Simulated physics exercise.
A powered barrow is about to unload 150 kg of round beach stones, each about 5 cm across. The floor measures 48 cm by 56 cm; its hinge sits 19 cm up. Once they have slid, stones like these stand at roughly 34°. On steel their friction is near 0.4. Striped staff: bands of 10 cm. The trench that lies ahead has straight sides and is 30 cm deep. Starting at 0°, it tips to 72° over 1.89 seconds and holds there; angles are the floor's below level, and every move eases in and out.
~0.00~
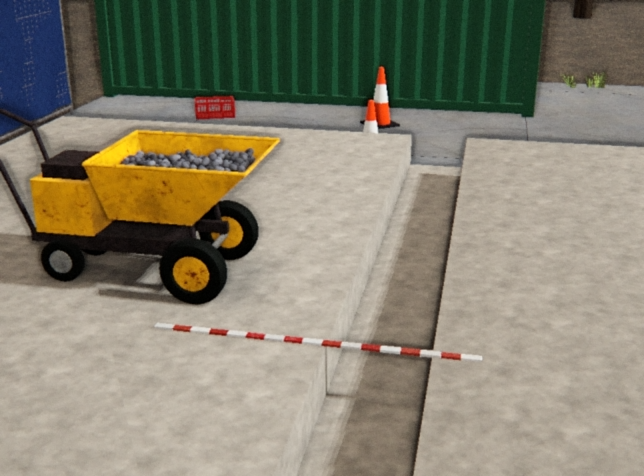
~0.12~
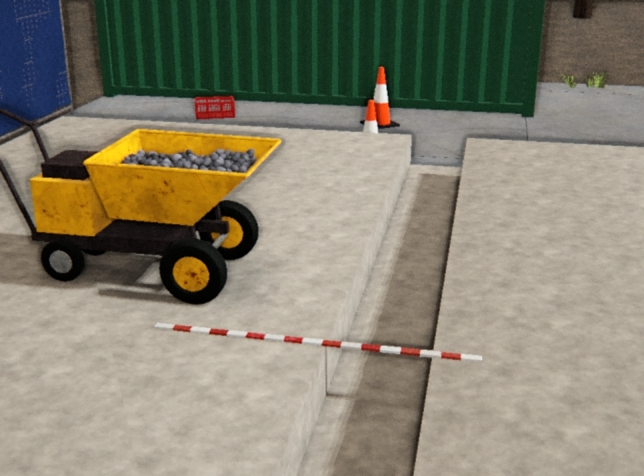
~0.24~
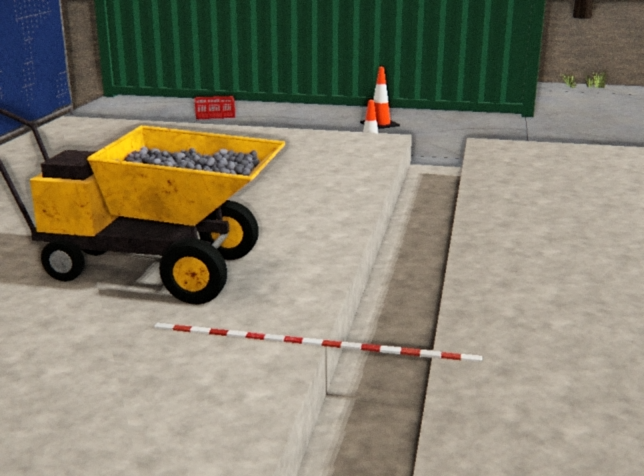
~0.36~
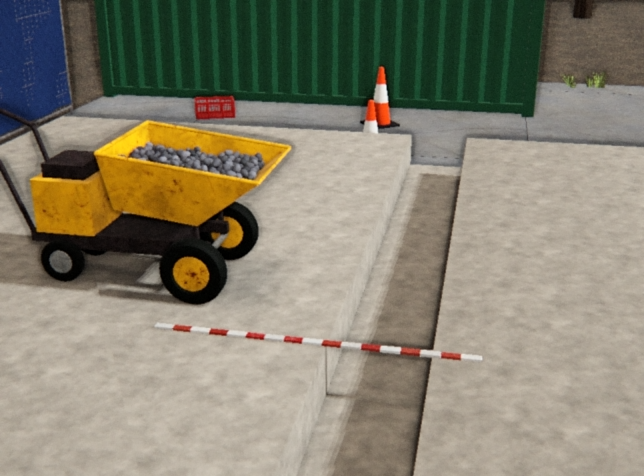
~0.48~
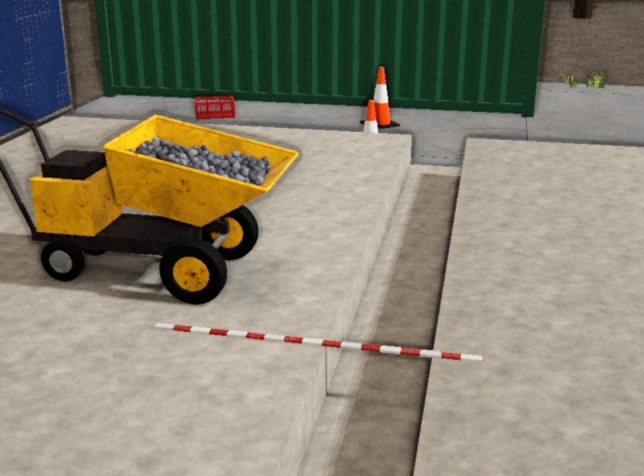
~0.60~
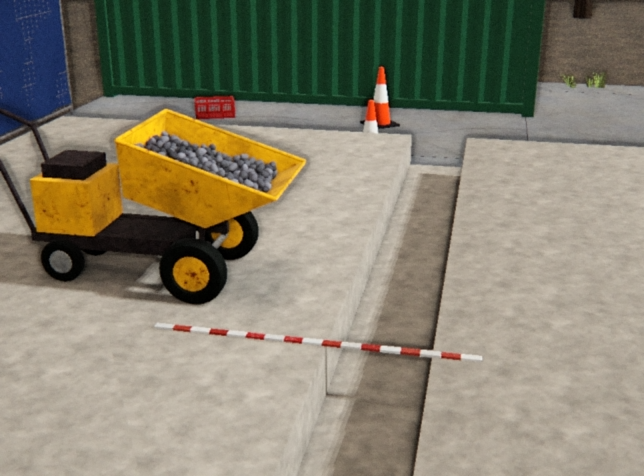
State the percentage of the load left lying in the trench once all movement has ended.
The share left there is about 75 per cent.
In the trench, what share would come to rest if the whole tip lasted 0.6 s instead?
I'd put it at some 80 in a hundred.
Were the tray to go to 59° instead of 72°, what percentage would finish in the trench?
Some 95% would finish there.
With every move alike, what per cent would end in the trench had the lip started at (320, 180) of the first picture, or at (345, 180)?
Result: Close to 95 then close to 60 per cent.
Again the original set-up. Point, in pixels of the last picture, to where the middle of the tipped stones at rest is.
The tipped stones centre close to (387, 332).
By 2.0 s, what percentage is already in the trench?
By then, around 55 percent.
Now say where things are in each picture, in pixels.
In the first frame, the tray is at 0°, its lip at (245, 175); the top of the load is at (225, 159).
In the second frame, the tray is at 1°, its lip at (247, 176); the top of the load is at (220, 160); the stones move at 0.1 m/s on average.
The third frame shows lip at (251, 179), floor tilted 3°, highest stones at (188, 159); the stones move at 0.2 m/s on average.
The fourth frame shows lip at (258, 184), floor tilted 7°, highest stones at (145, 152); the stones move at 0.3 m/s on average.
The fifth frame shows lip at (267, 191), floor tilted 12°, highest stones at (151, 147); the stones move at 0.4 m/s on average.
The sixth frame shows lip at (276, 200), floor tilted 17°, highest stones at (159, 142); the stones move at 0.4 m/s on average.
After 1.4 s the floor is at 61°; 97 % in the tray, 3 % short of the trench; the foremost stones are at (343, 280).
After 2.0 s the floor is at 72°; 34 % in the tray, 11 % short of the trench, 55 % in the trench; the foremost stones are at (434, 345).
After 2.3 s the floor is at 72°; 19 % in the tray, 11 % short of the trench, 70 % in the trench; the foremost stones are at (434, 347).
After 4.3 s the floor is at 72°; 14 % in the tray, 11 % short of the trench, 75 % in the trench; the foremost stones are at (434, 347).
